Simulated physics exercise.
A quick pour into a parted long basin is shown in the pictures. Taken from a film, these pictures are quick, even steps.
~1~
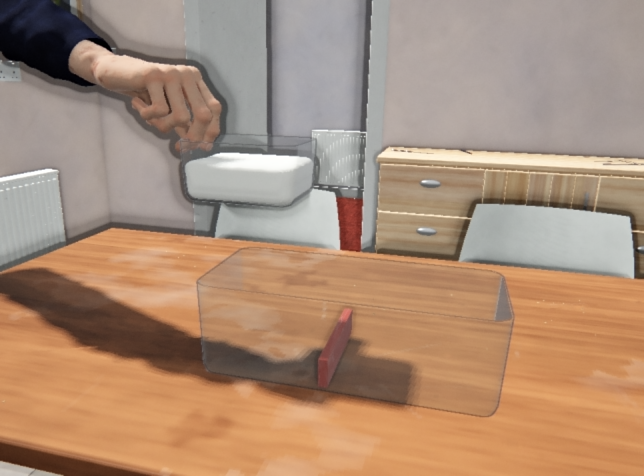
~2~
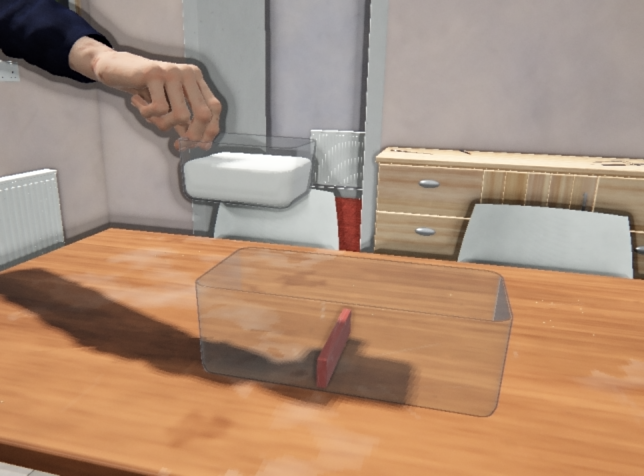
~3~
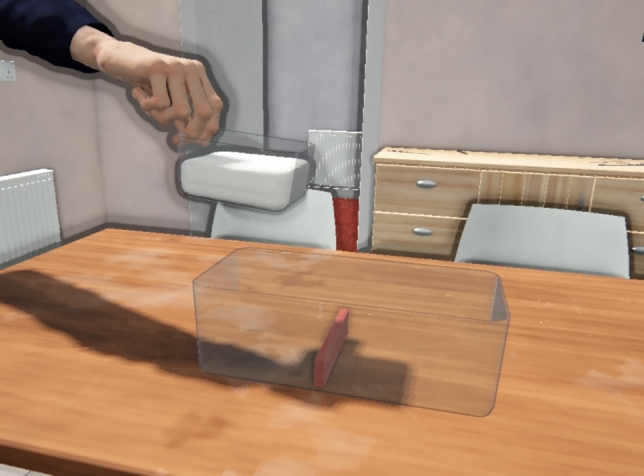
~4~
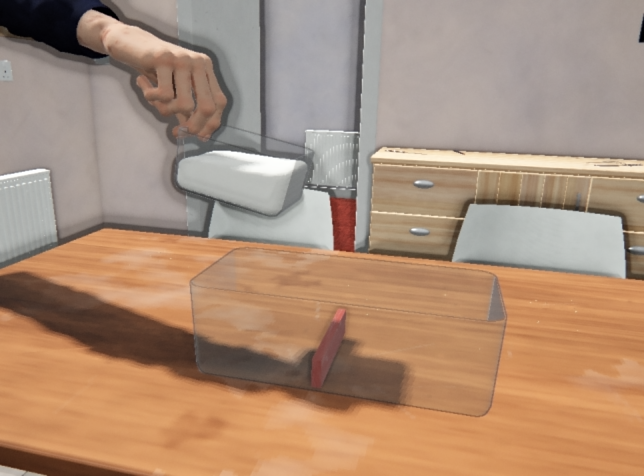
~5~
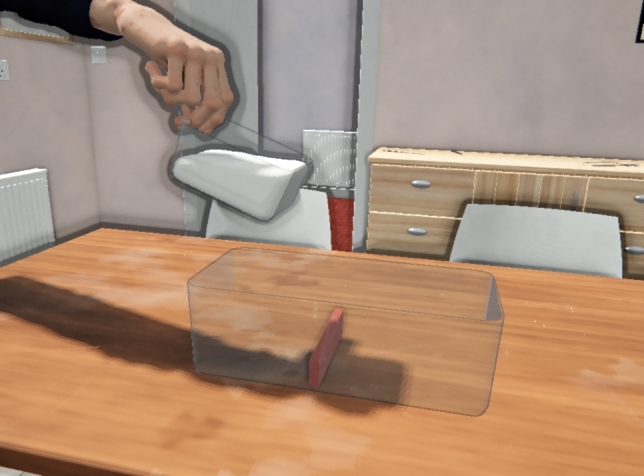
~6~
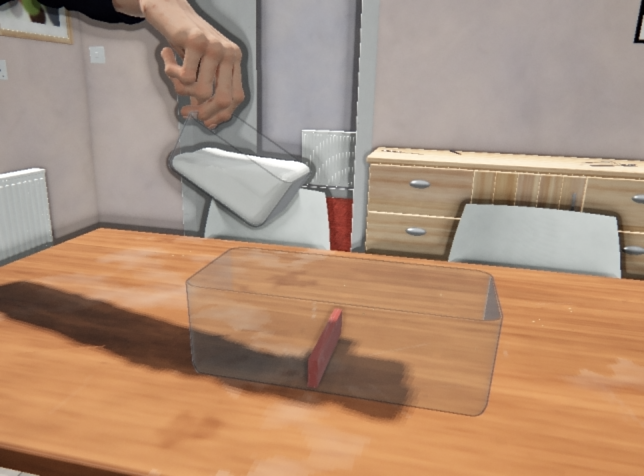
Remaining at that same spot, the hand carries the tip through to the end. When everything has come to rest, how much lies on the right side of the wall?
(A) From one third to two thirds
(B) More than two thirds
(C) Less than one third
From one third to two thirds.
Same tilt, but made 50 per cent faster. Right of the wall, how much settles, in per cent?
Some 45 per cent.
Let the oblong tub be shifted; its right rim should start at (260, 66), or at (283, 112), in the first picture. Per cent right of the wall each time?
First try 10 %, second try 35 %.
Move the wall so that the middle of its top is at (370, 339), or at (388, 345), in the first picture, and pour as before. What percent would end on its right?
10 % and 15 %, roughly.
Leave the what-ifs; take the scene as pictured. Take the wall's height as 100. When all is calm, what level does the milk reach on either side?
Left side 30 percent, right side 30 percent.
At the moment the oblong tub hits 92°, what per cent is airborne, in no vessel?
Airborne share: Approx. 35 %.
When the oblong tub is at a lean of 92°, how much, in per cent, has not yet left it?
About 20 %.
A moment on, the oblong tub is tipped on its side and 22 per cent is still to pour, 6 is left of the wall and 37 right of it.
Next, the oblong tub is tipped right over and 4 per cent is still to pour, 33 is left of the wall and 57 right of it.
Then the oblong tub is tipped right over and 0 per cent is still to pour, 42 is left of the wall and 57 right of it.
Later the oblong tub is tipped right over and 0 per cent is still to pour, 42 is left of the wall and 57 right of it.
At rest 42 per cent lies left of the wall, 58 right of it and 1 outside.
